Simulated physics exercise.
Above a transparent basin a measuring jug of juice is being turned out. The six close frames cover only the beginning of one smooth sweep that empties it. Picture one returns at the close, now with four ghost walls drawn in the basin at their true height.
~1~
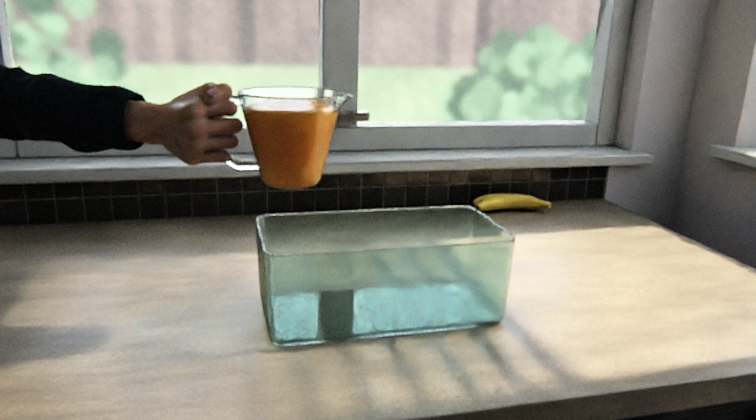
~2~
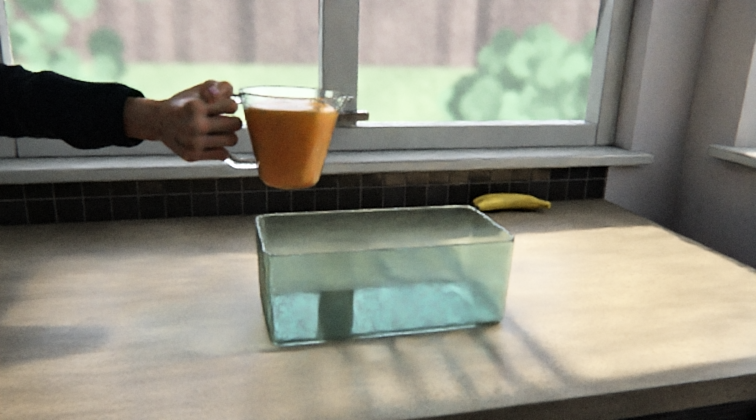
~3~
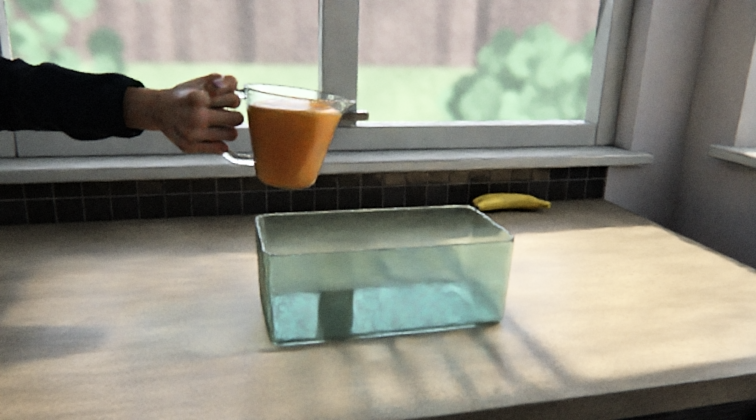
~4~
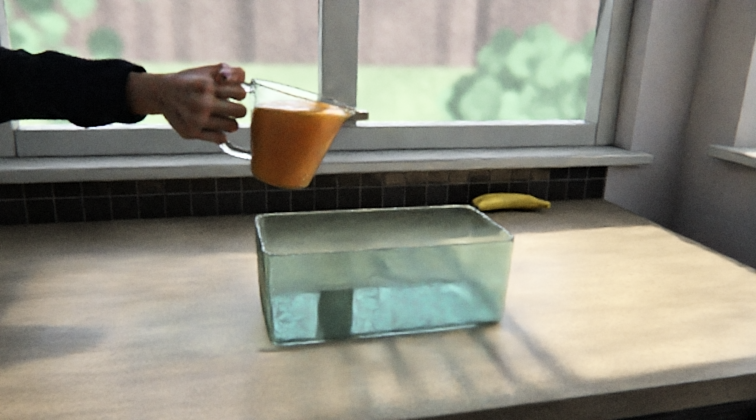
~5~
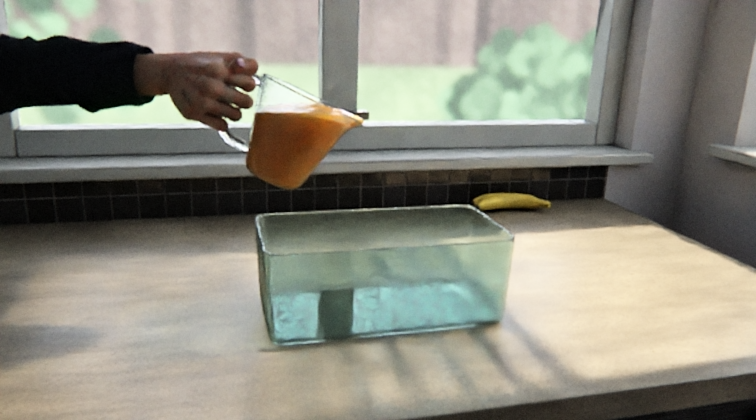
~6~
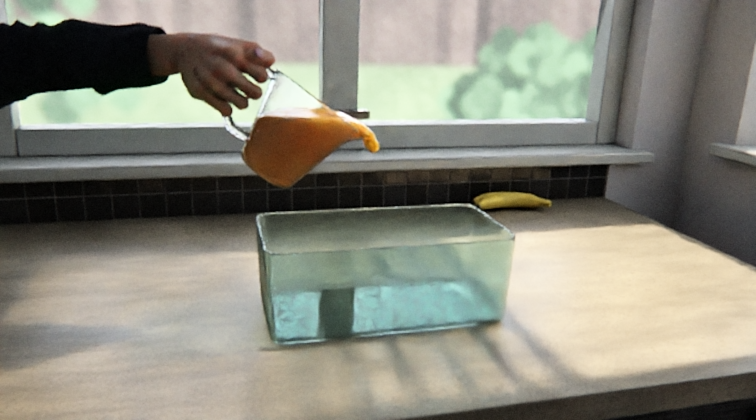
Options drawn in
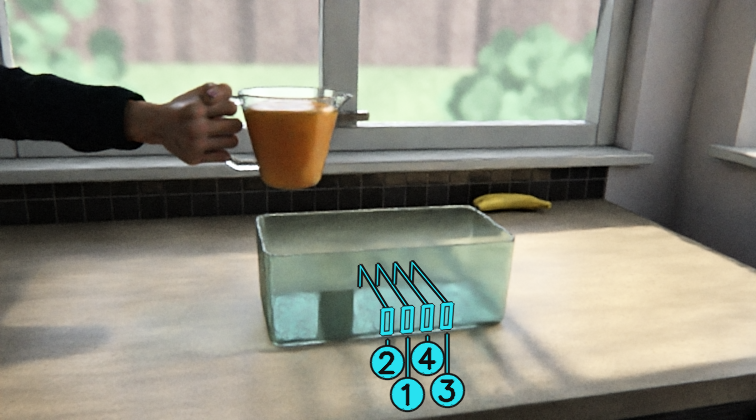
At the start, a hand at the left holds a clear jug of orange juice upright above a transparent basin on a sunlit counter, a banana lying behind. The hand gradually tilts the jug to the right, and the juice slides toward the lip. Finally, a short tongue of juice curls over the lip.
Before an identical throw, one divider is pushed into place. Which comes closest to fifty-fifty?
It is 1.
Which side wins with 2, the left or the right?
More ends on the right.
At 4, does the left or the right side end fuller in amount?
The left side.
In cyan, 1 at (407, 338); 2 at (387, 340); 3 at (447, 334); 4 at (427, 336).
If 1 is chosen, about 50 % ends left of the wall and 50 % right of it.
If 2 is chosen, about 15 % ends left of the wall and 84 % right of it.
If 3 is chosen, about 90 % ends left of the wall and 8 % right of it.
If 4 is chosen, about 80 % ends left of the wall and 17 % right of it.
